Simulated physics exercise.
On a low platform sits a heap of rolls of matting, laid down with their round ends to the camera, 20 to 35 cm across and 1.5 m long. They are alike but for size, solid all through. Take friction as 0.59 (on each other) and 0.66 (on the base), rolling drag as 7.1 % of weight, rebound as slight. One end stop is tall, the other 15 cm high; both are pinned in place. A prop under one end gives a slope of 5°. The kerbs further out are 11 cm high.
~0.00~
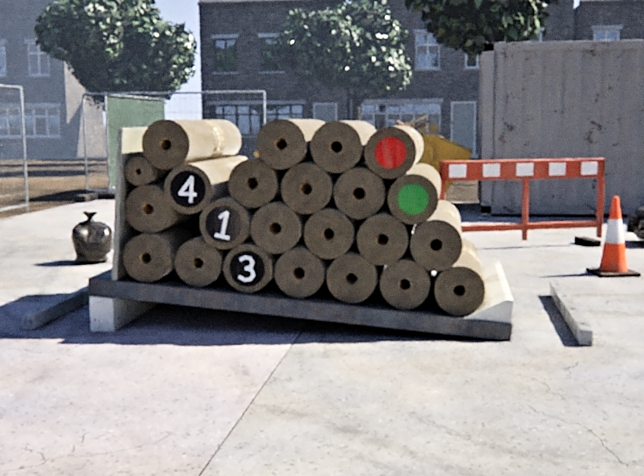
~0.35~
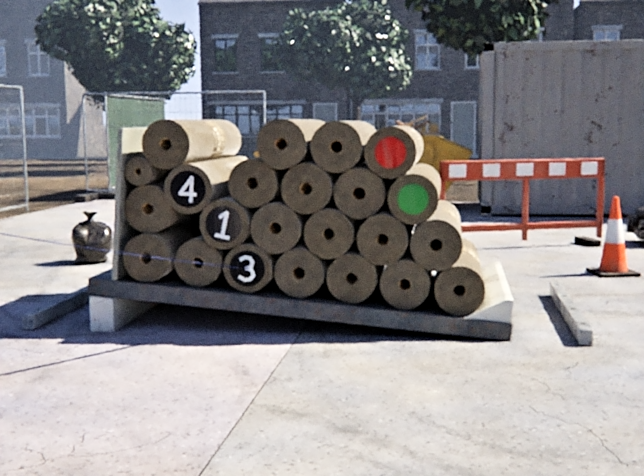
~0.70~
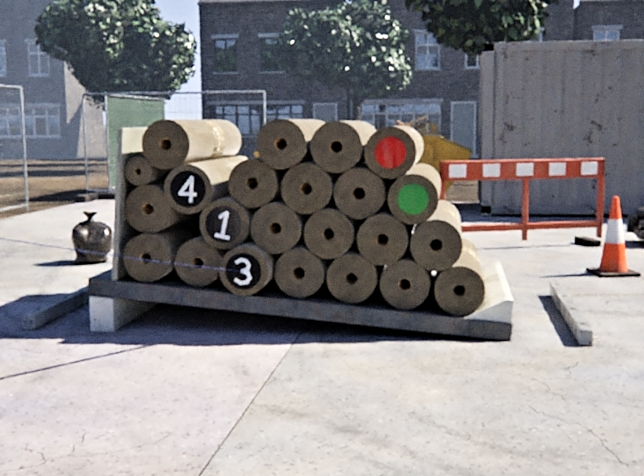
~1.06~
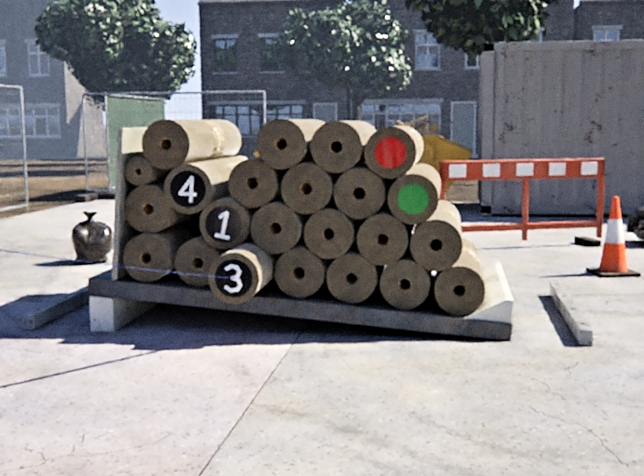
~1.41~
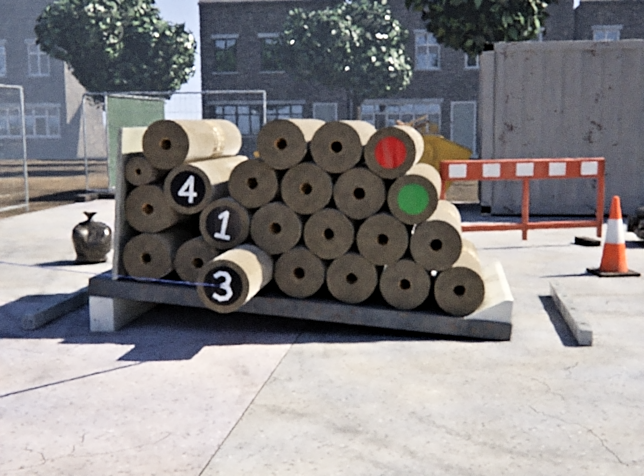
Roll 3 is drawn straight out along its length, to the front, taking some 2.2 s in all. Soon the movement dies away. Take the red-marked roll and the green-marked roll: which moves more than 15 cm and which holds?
The red-marked roll holds, the green-marked roll holds.
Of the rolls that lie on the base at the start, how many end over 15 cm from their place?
The count is 0.
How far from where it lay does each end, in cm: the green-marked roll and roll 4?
Green-marked roll: 0, roll 4: 0.
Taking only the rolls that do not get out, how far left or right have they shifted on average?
About 0 cm to the right.
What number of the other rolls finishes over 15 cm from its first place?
The count is 0.
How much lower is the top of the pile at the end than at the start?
About 0 cm.
After 2.70 s, 0 now displaced over 15 cm; red in place; green in place.
After 2.85 s, 0 now displaced over 15 cm; red in place; green in place.
At rest by 3.1 s, 0 moved over 15 cm; not one over the kerbs; red in place; green in place; top of the pile 1.5 m high, from 1.5 m.
